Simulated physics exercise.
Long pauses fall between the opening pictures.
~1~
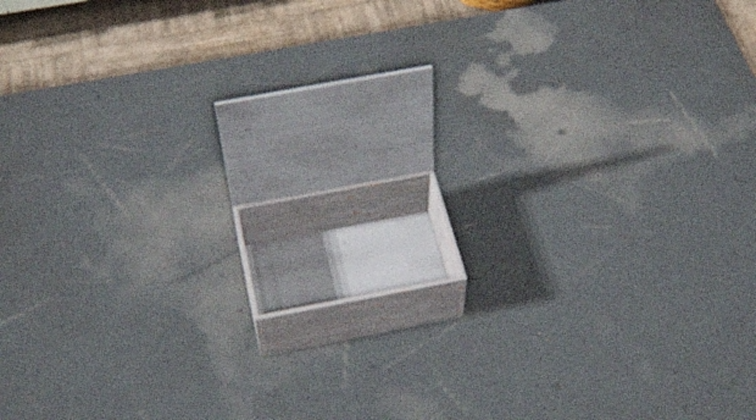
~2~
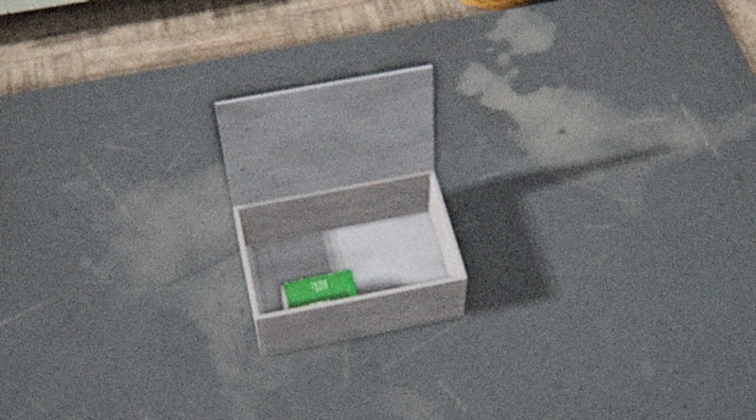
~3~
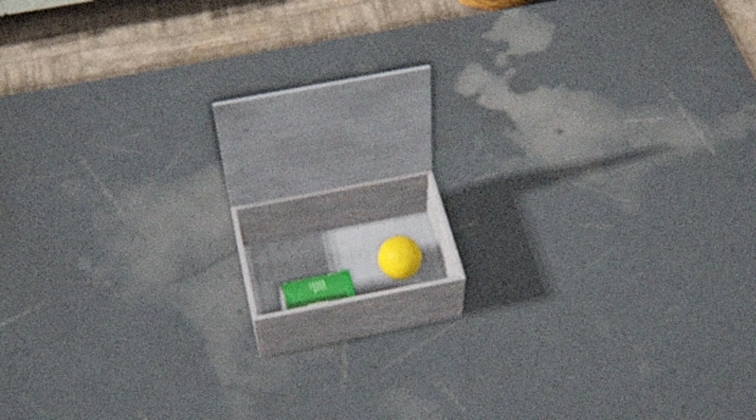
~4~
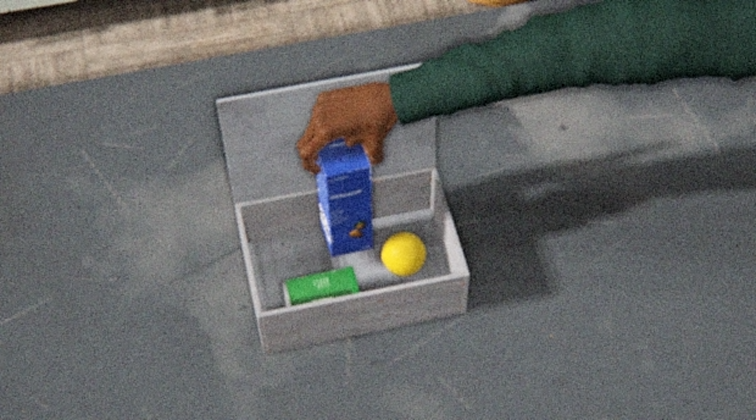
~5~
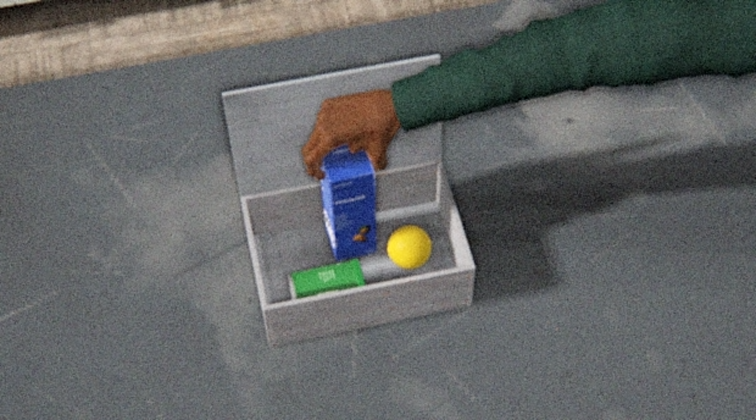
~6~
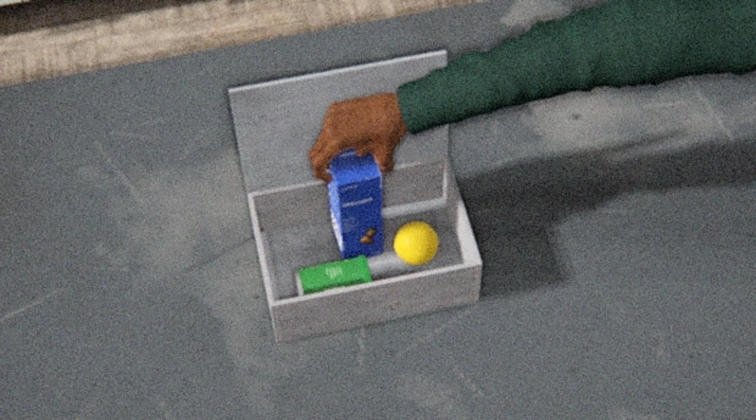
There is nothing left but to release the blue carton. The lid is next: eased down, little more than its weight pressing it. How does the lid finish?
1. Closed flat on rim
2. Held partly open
The answer is 2.
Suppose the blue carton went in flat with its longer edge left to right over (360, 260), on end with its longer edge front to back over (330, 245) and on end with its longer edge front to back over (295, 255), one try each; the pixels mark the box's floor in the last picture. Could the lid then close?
Going through the three tries, the lid settles all the way, then hangs open, then hangs open.
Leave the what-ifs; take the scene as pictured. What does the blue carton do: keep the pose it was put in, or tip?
Result: It leans over.
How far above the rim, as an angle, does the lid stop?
About 30° above the rim.
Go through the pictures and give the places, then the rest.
The last thing is not in view yet, in the first picture.
The last thing is not in view yet, in the second picture.
The last thing is not in view yet, in the third picture.
Coming down; blue carton (344, 195), in the fourth picture.
Coming down; blue carton (348, 200), in the fifth picture.
In place under the hand; blue carton (356, 202), in the sixth picture.
Then, 1.30 s after the last picture, lid 80° above the rim.
Then, 2.00 s after the last picture, lid 52° above the rim; blue carton tipped 21° from how it was near (363, 221).
Then, 2.40 s after the last picture, lid 28° above the rim; blue carton tipped 52° from how it was near (366, 237).
Then, 4.40 s after the last picture, blue carton resting near (365, 235).
At rest, lid 28° above the rim; tipped over in the box, blue carton; the other 2 in place. Seen from the same camera at the end, blue carton near (368, 237).
